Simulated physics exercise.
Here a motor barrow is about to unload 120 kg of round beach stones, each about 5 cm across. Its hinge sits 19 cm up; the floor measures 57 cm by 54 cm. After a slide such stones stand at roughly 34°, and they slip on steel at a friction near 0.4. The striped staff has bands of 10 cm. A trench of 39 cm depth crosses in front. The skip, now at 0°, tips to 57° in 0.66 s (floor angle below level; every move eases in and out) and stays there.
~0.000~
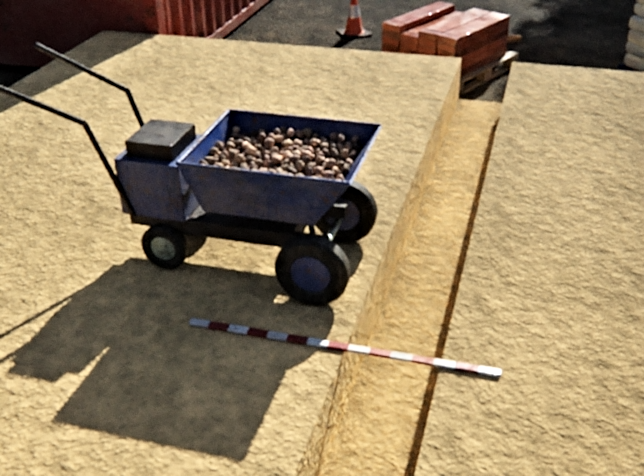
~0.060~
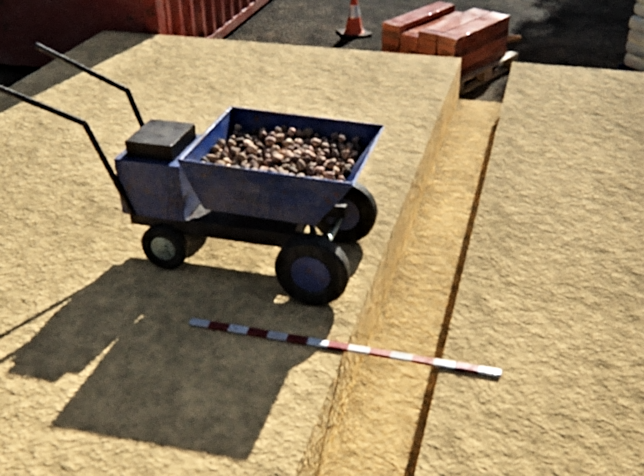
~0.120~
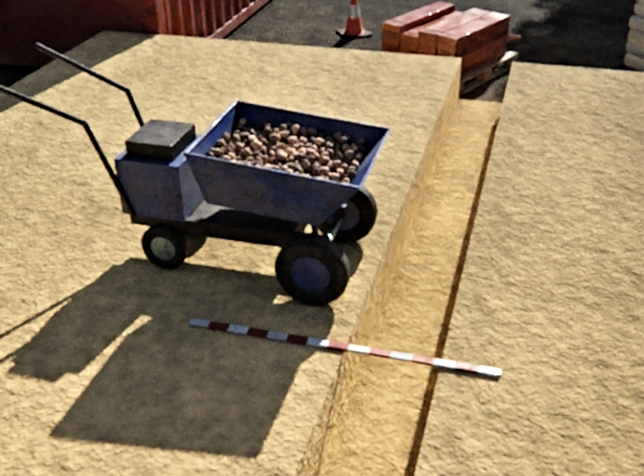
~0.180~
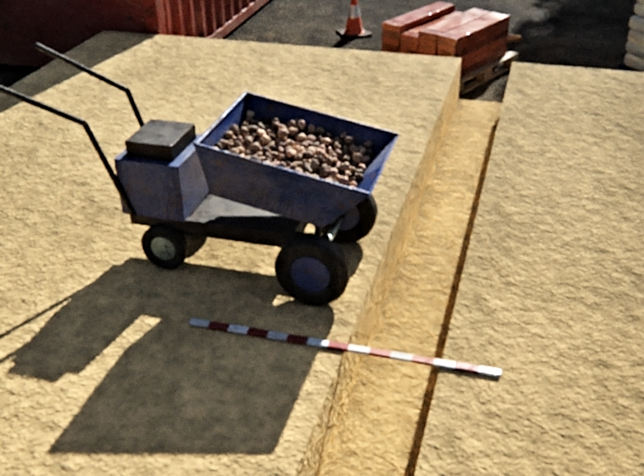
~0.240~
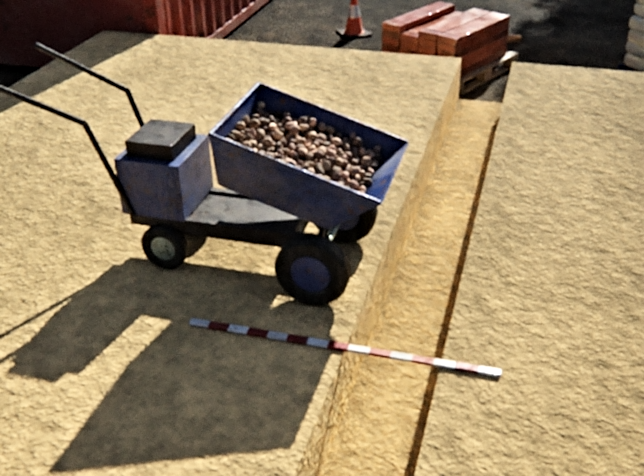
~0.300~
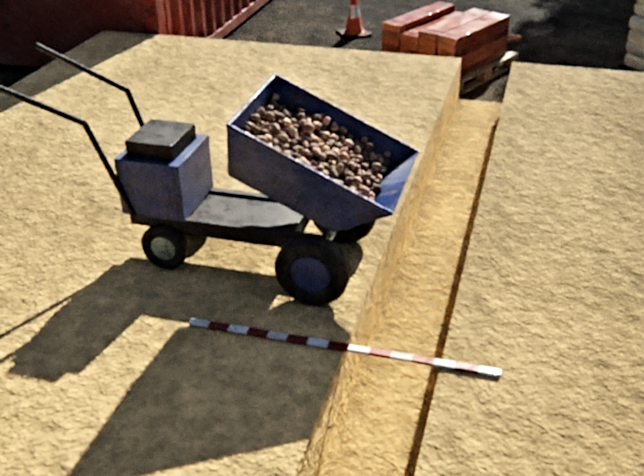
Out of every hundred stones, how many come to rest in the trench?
Close to 24 in a hundred.
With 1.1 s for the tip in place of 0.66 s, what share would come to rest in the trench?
Then about 30 per cent.
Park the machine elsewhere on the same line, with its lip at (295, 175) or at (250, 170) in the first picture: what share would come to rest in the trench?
First some 65, then 55 per cent.
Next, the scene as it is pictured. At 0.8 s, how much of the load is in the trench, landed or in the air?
About 5 per cent by then.
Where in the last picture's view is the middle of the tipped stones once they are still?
Around (487, 290).
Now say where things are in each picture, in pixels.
Lip at (350, 184), floor tilted 0°, highest stones at (298, 136), in the first picture.
The skip is at 1°, its lip at (352, 185); the top of the load is at (287, 136); the stones move at 0.3 m/s on average, in the second picture.
The skip is at 5°, its lip at (359, 189); the top of the load is at (256, 136); the stones move at 0.6 m/s on average, in the third picture.
The skip is at 10°, its lip at (369, 195); the top of the load is at (261, 130); the stones move at 0.9 m/s on average, in the fourth picture.
The skip is at 17°, its lip at (381, 204); the top of the load is at (257, 120); the stones move at 1.0 m/s on average, in the fifth picture.
Lip at (392, 214), floor tilted 25°, highest stones at (268, 112); the stones move at 1.1 m/s on average, in the sixth picture.
After 0.5 s the floor is at 49°; 100 % in the skip; the foremost stones are at (405, 221).
After 0.8 s the floor is at 57°; 90 % in the skip, 7 % in the trench, 4 % past the trench; the foremost stones are at (475, 285).
After 1.1 s the floor is at 57°; 50 % in the skip, 7 % in the trench, 43 % past the trench; the foremost stones are at (582, 310).
After 3.1 s the floor is at 57°; 29 % in the skip, 24 % in the trench, 47 % past the trench; the foremost stones are past the picture's edge.
